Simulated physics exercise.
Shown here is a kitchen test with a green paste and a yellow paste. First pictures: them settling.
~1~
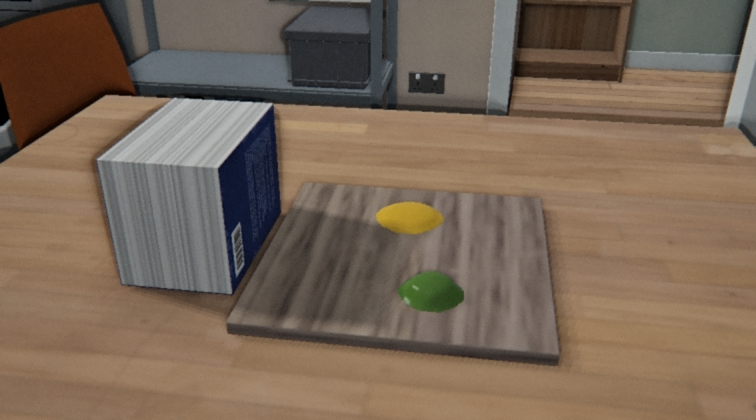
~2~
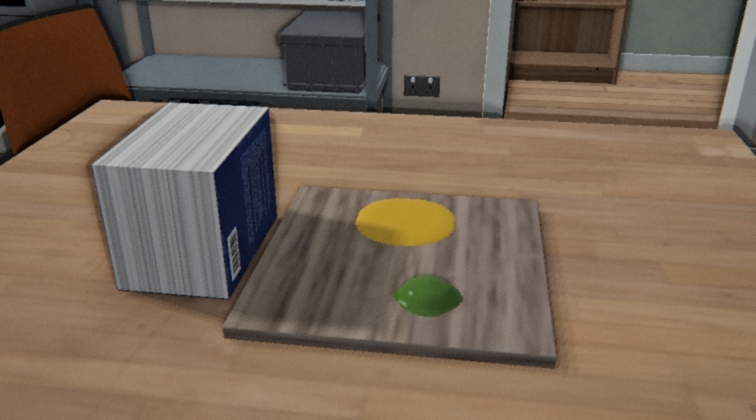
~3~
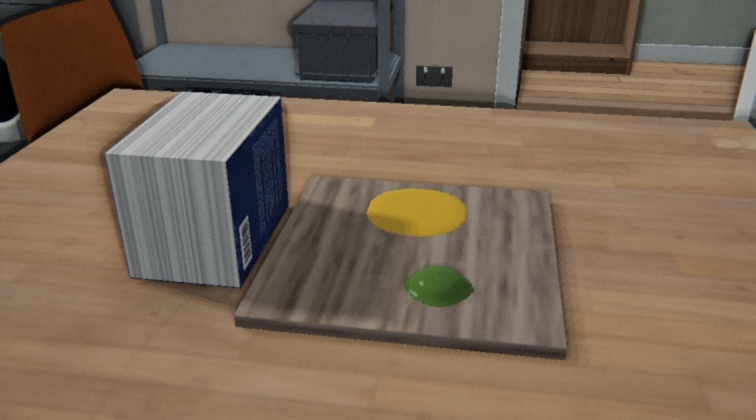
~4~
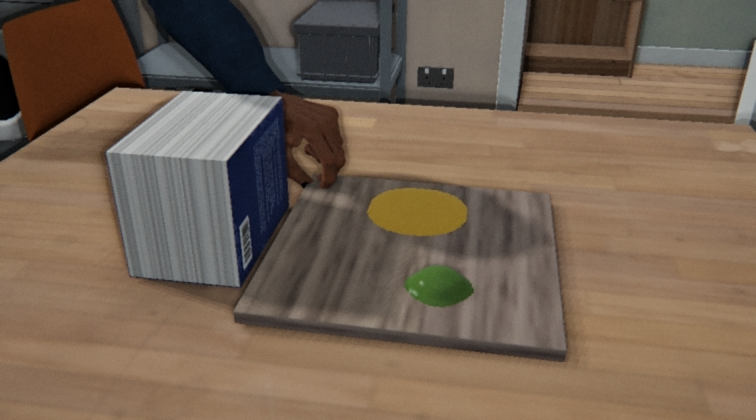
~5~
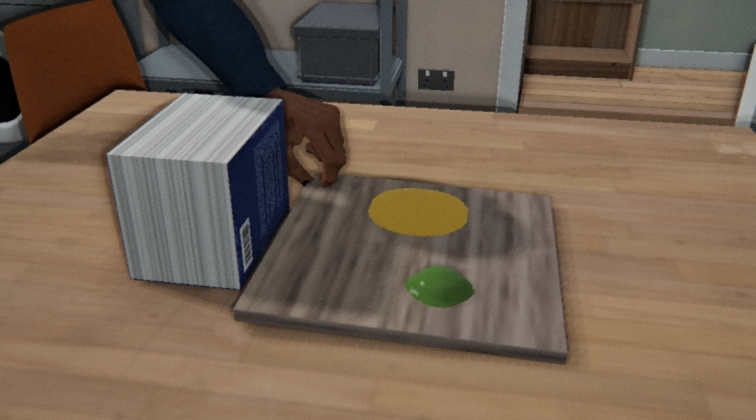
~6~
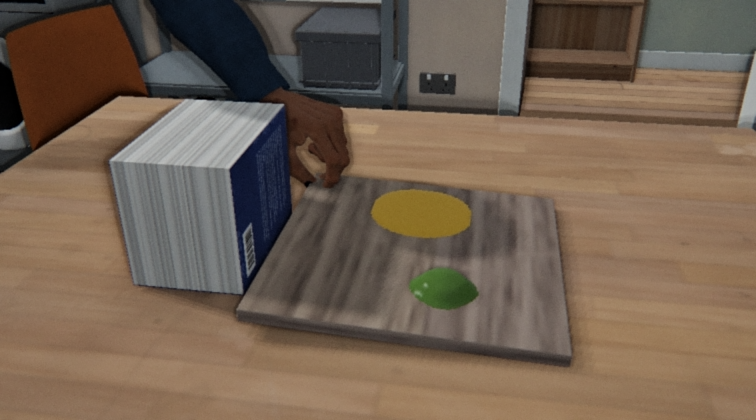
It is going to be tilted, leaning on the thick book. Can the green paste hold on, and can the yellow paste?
At the end, the green paste holds on. The yellow paste trickles off.
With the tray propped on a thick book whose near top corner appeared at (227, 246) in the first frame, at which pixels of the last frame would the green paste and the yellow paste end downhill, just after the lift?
First (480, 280), next (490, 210).
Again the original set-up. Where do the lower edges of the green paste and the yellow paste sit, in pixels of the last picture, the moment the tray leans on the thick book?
Around (498, 258) and around (558, 225).
Next, slope about 31°; the green paste has not moved; the yellow paste has crept down a long way.
After that, the green paste has not moved; the yellow paste is dripping off the low end.
Finally, slope about 31°; the green paste has not moved; the yellow paste is dripping off the low end.
